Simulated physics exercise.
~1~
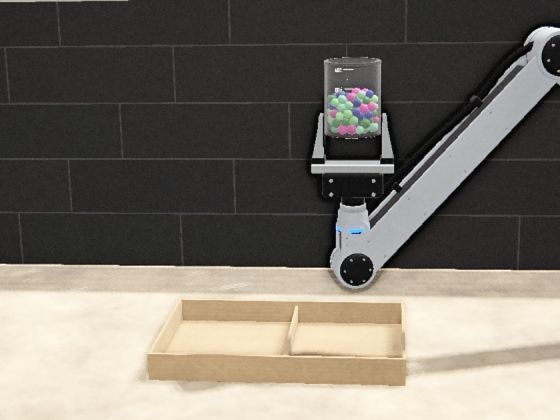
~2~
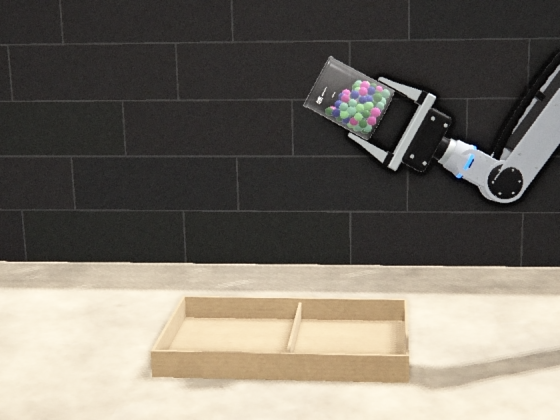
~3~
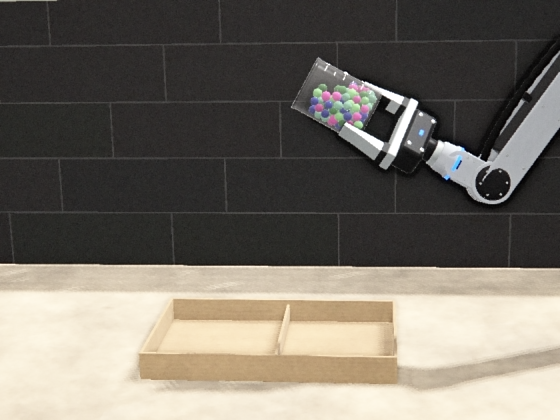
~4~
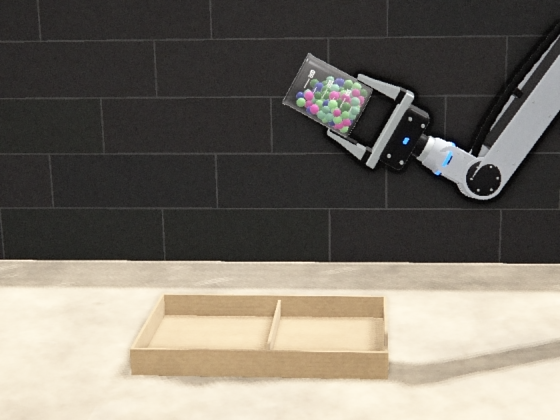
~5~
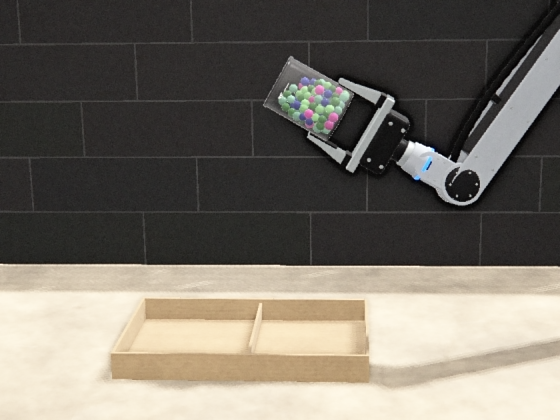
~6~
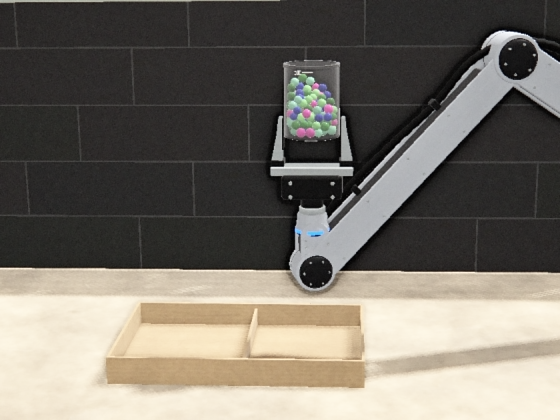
A robot arm tips a clear tumbler of colourful balls leftward, then returns it upright, still full.
